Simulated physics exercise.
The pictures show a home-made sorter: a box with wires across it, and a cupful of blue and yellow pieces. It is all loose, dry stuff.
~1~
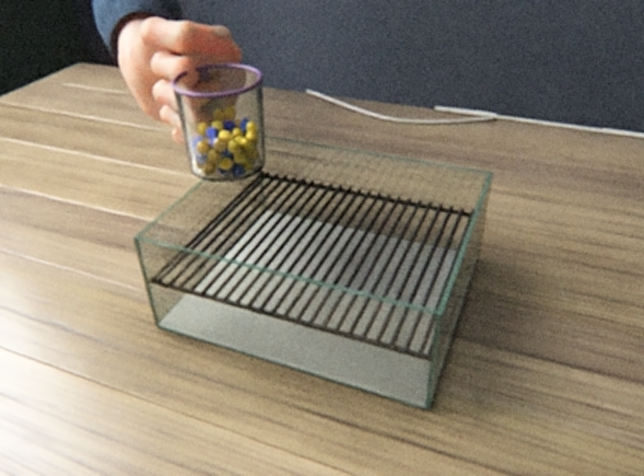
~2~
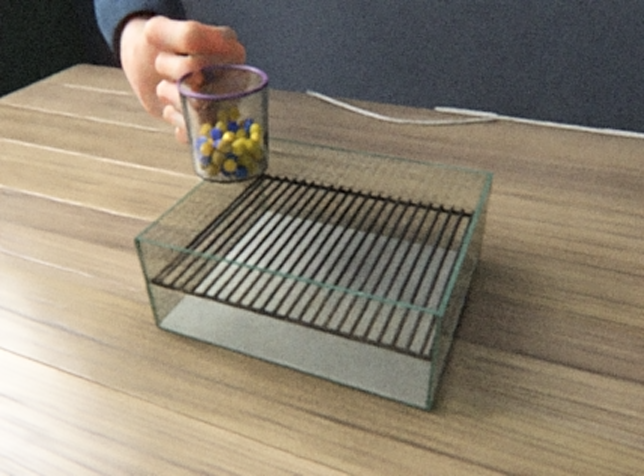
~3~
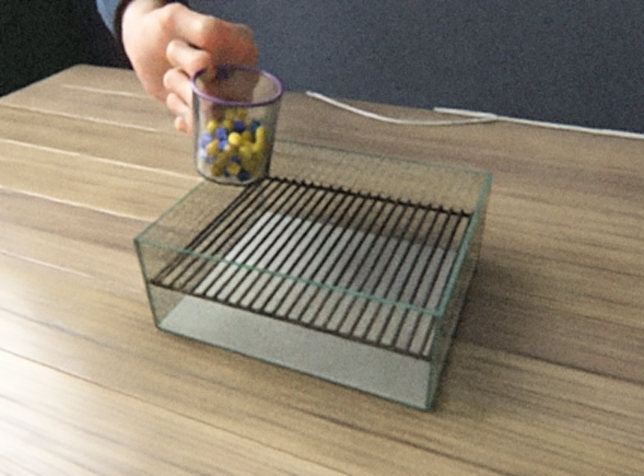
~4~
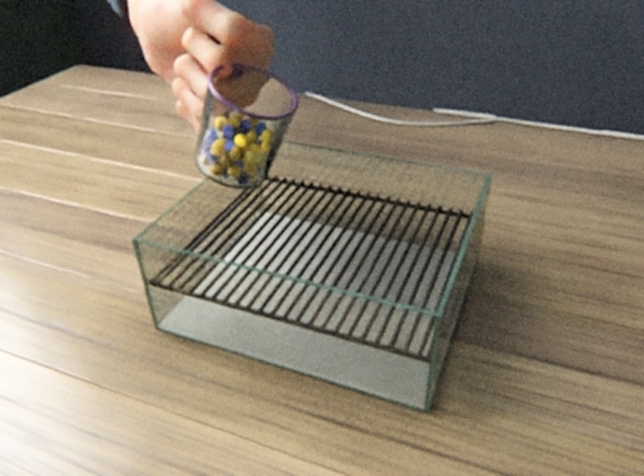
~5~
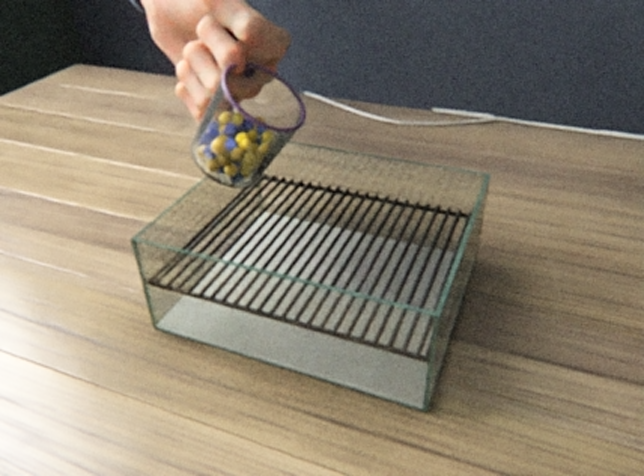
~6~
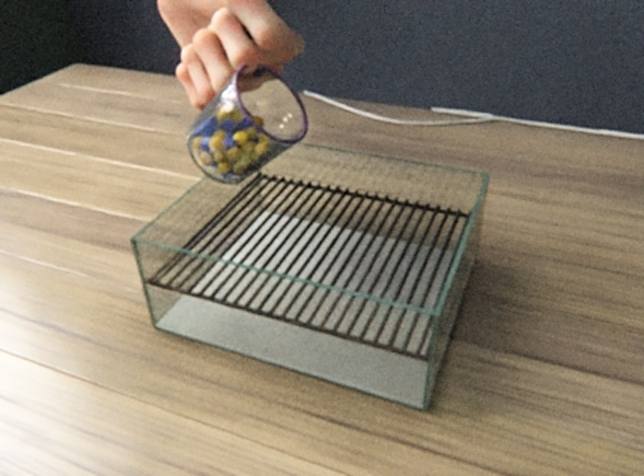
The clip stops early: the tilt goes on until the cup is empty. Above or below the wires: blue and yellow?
The blue ones rest on the wires and the yellow ones rest on the wires.
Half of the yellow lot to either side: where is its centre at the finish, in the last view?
Around (312, 241).
Then, 0.44 s on from there, blue ones, the whole lot in the cup; yellow ones, the whole lot in the cup.
Then, 0.83 s on from there, blue ones, near two thirds in the cup, near a third on or over the wires; yellow ones, near two thirds in the cup, near a third on or over the wires.
Then, 1.17 s on from there, blue ones, the whole lot on or over the wires; yellow ones, the whole lot on or over the wires.
In the end, blue ones, the whole lot on the wires, none at all under the rack; yellow ones, the whole lot on the wires, none at all under the rack.
